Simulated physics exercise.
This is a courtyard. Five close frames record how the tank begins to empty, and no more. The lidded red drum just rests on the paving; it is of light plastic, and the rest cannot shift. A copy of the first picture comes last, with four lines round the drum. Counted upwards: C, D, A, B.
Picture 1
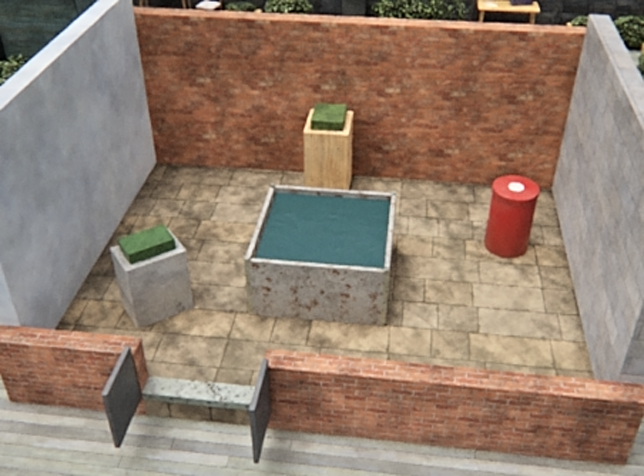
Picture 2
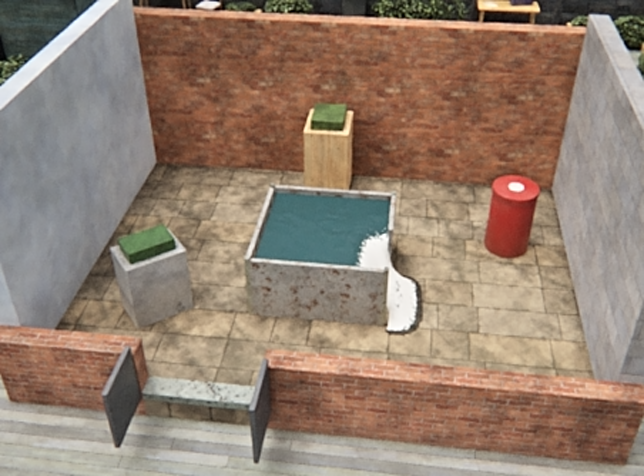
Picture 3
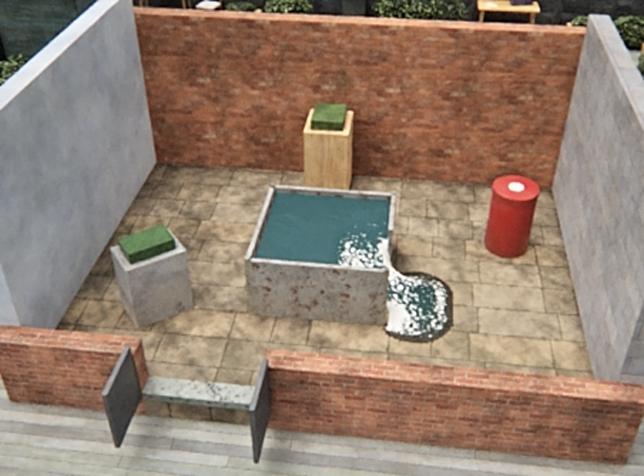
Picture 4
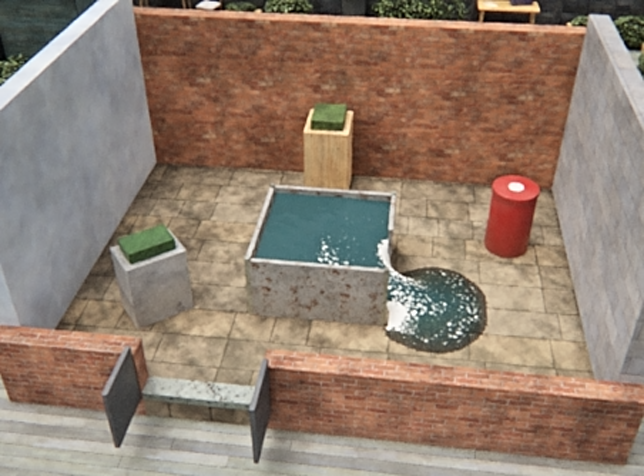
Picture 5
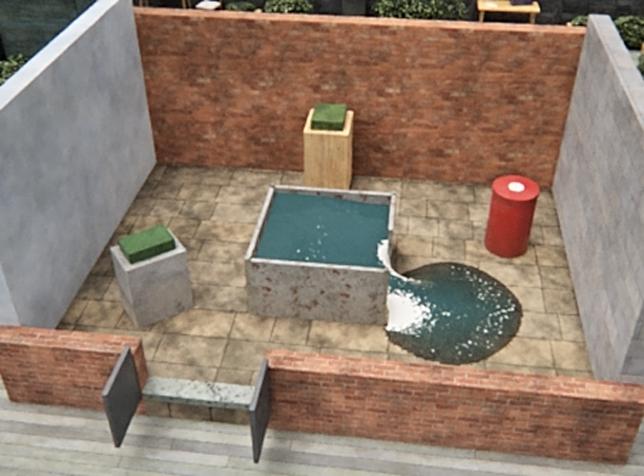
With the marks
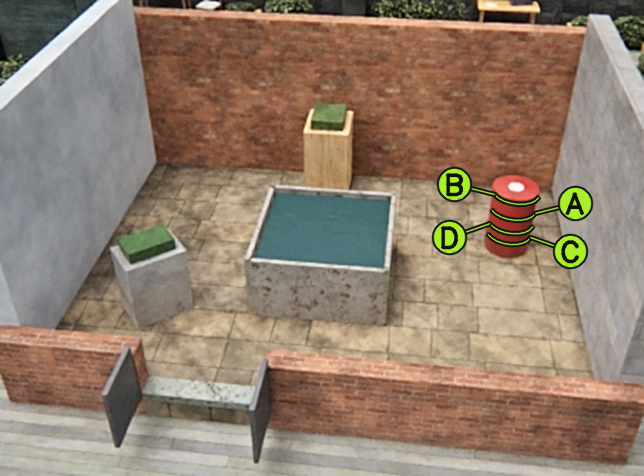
We see a walled courtyard with a full square tank, two planters, a red drum and an open gate. Water pours from the tank's right side onto the paving, forming a foamy puddle that widens rightward.
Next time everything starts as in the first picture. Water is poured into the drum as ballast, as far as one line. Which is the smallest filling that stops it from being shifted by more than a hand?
It is C.
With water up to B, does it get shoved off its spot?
No, not at all.
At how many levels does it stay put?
All of the four.
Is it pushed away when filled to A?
No, that is safe.
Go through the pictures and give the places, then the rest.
Lid of the red drum at (516, 187); tank full, its middle at (325, 230); open gate at (204, 347), in the first picture.
In the second picture, 1 % of the ground under water, its edge towards the drum at (411, 282).
In the third picture, 3 % of the ground under water, its edge towards the drum at (443, 287).
In the fourth picture, 6 % of the ground under water, its edge towards the drum at (464, 281).
Lid of the red drum at (516, 187); 9 % of the ground under water, its edge towards the drum at (485, 277), in the fifth picture.
In lime, A at (514, 220); B at (517, 204); C at (510, 244); D at (512, 233); from the bottom up C, D, A, B.
With A, it does not move.
With B, it does not move.
With C, it does not move.
With D, it does not move.
